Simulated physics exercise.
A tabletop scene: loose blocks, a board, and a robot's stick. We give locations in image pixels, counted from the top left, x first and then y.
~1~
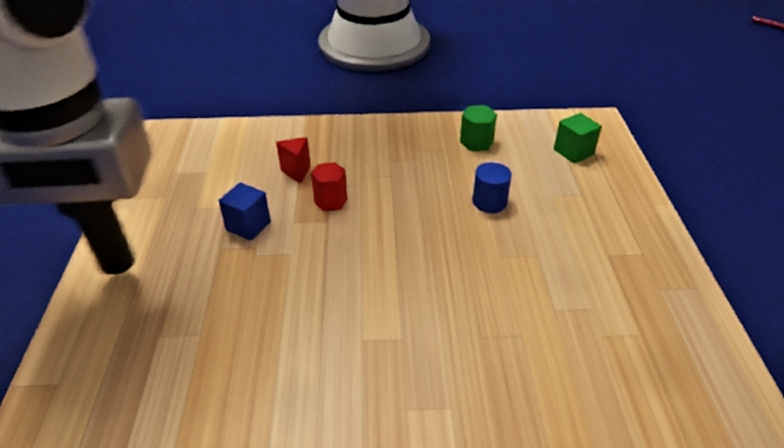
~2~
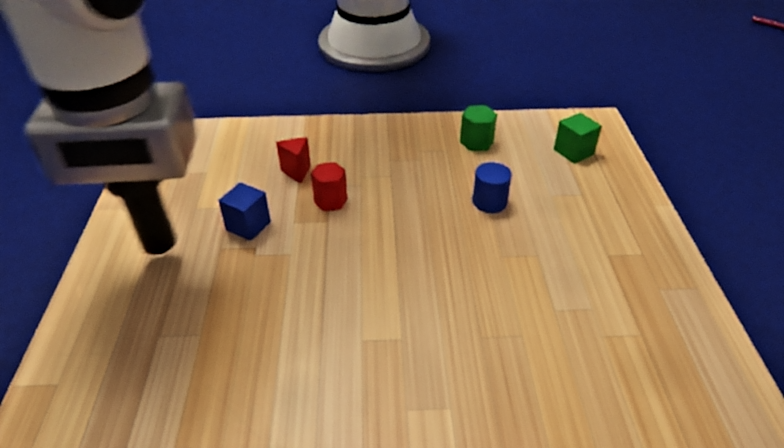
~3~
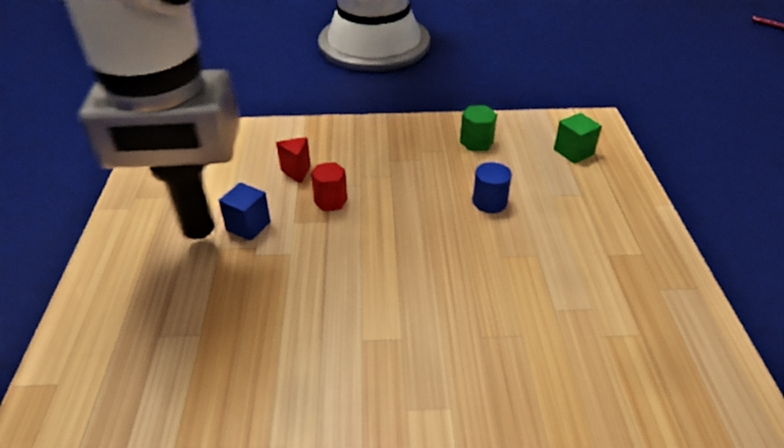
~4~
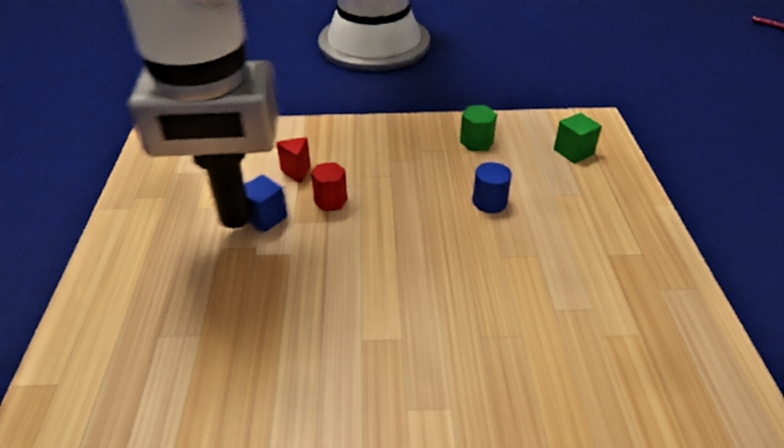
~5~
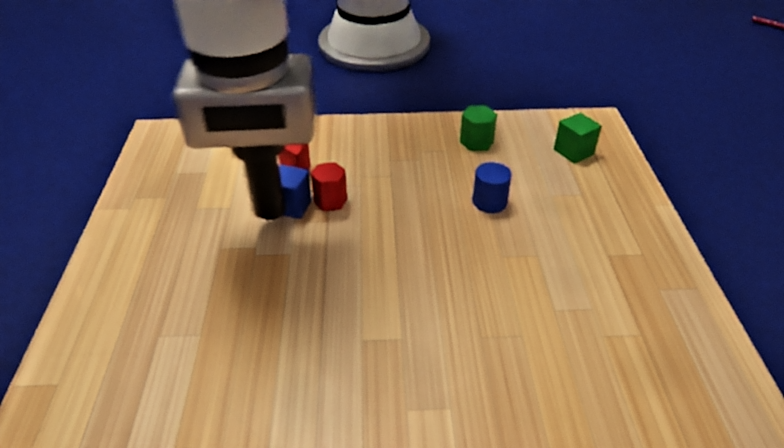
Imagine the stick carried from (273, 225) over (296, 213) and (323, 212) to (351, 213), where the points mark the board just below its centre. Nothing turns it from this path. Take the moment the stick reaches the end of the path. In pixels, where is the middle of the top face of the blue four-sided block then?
For the centre of its top, I'd go with (304, 161).
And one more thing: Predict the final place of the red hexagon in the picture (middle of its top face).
Somewhere near (359, 165).
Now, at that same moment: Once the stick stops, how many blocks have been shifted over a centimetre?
I think two will be displaced.
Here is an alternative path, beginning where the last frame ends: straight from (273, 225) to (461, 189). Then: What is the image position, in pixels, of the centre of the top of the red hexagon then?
Around pixel (352, 161).
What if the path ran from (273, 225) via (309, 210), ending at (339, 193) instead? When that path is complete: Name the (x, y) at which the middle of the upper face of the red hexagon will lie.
The centre of its top will be at (367, 158).
What follows on the original path. Halfway along, stick (309, 198); blue four-sided block (304, 161); red three-sided block (295, 142), turned 15° anticlockwise; red hexagon (335, 171).
At the end, stick (350, 200); blue four-sided block (304, 161); red three-sided block (295, 142), turned 15° anticlockwise; red hexagon (359, 165), turned 40° anticlockwise.
